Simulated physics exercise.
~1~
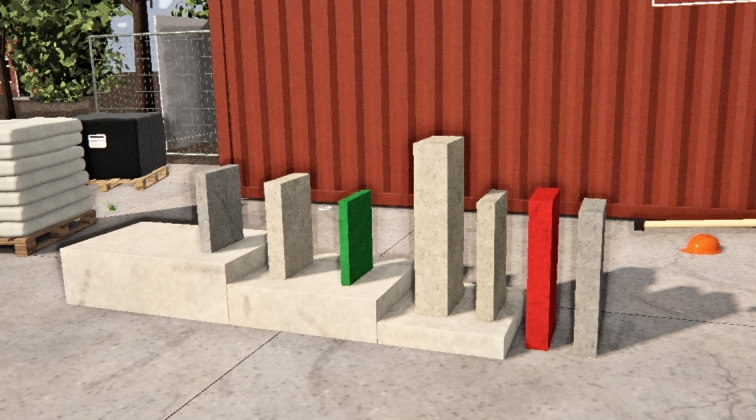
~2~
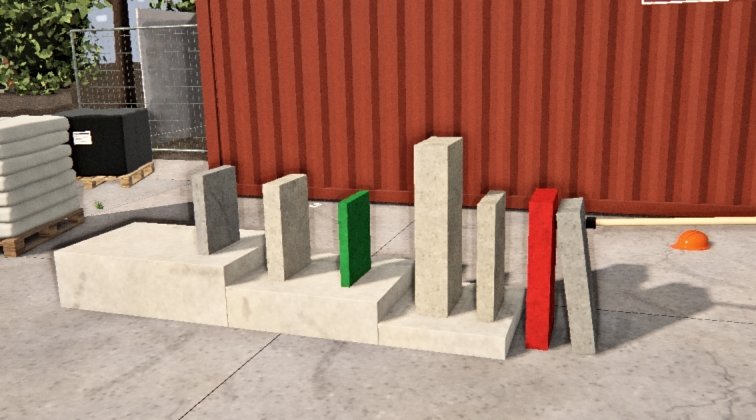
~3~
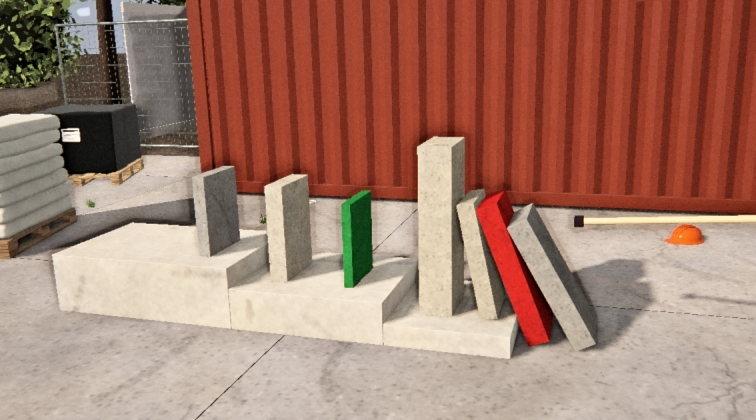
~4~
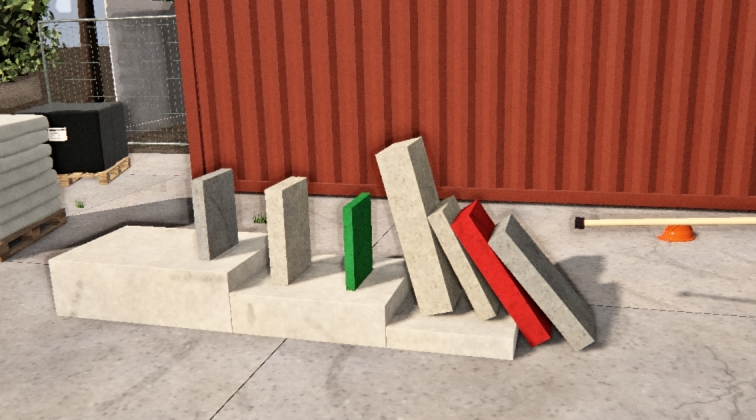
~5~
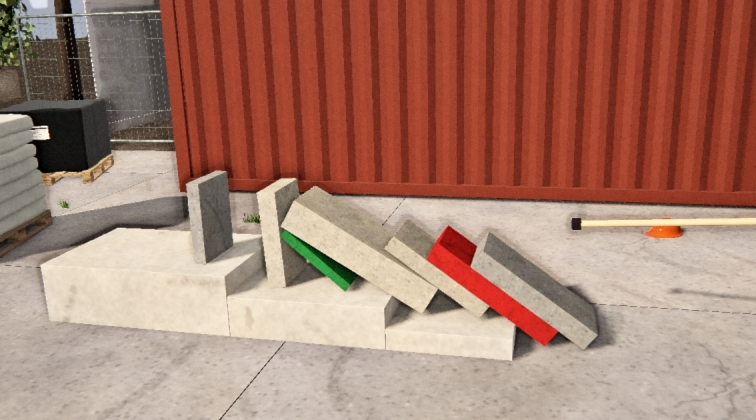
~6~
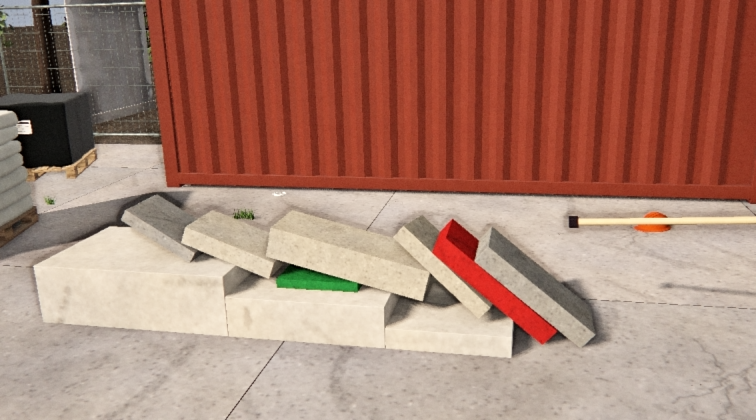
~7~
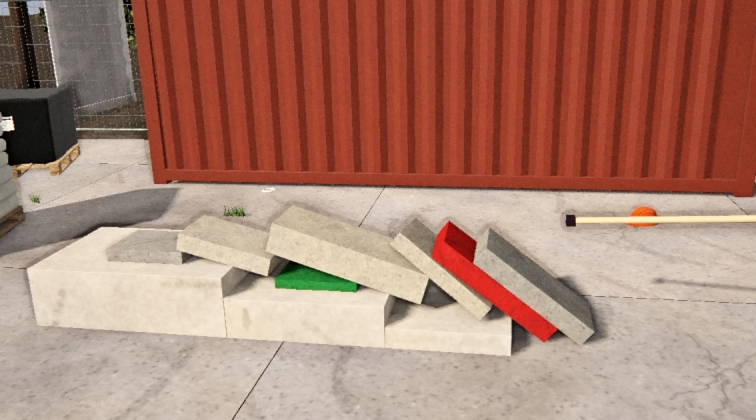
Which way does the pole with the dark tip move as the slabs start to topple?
It moves to the left, toward the grey slab at the right end of the row.
